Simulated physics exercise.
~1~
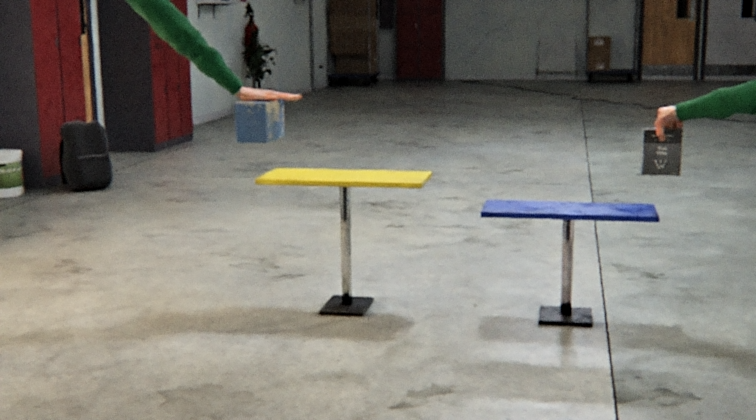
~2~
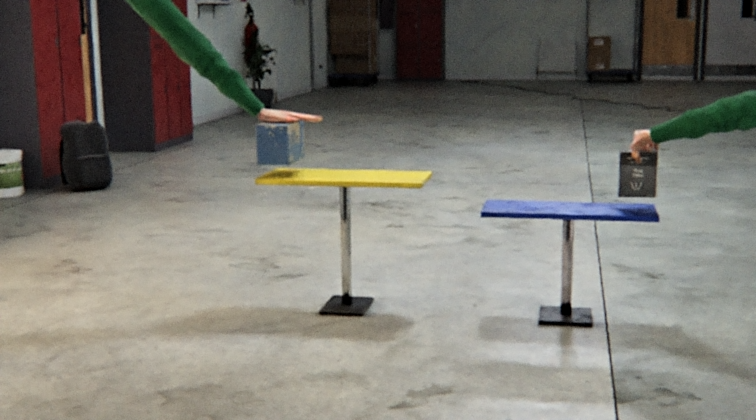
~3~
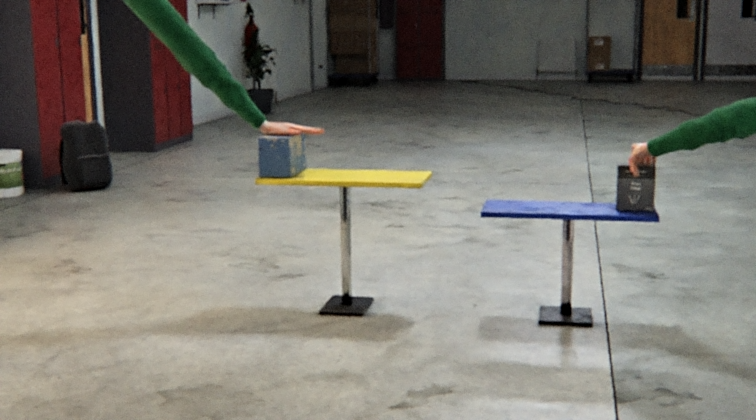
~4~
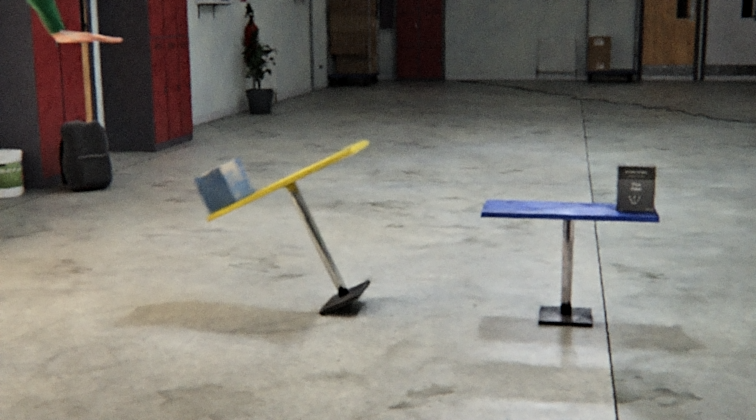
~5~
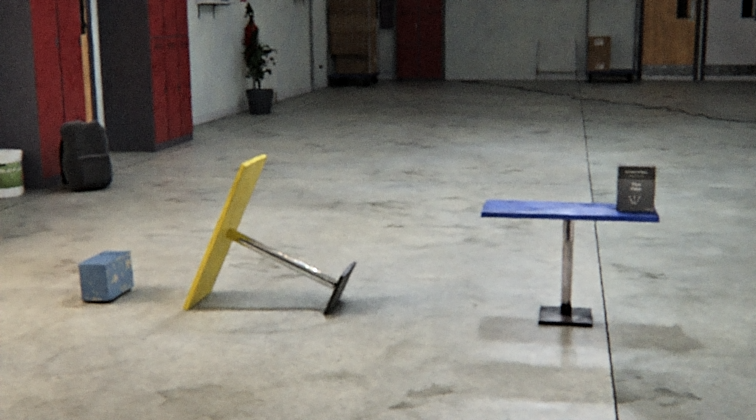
Yellow stand toppling left and spilling a blue-grey block after two hands load both stands, while the blue stand holds its dark packet upright.
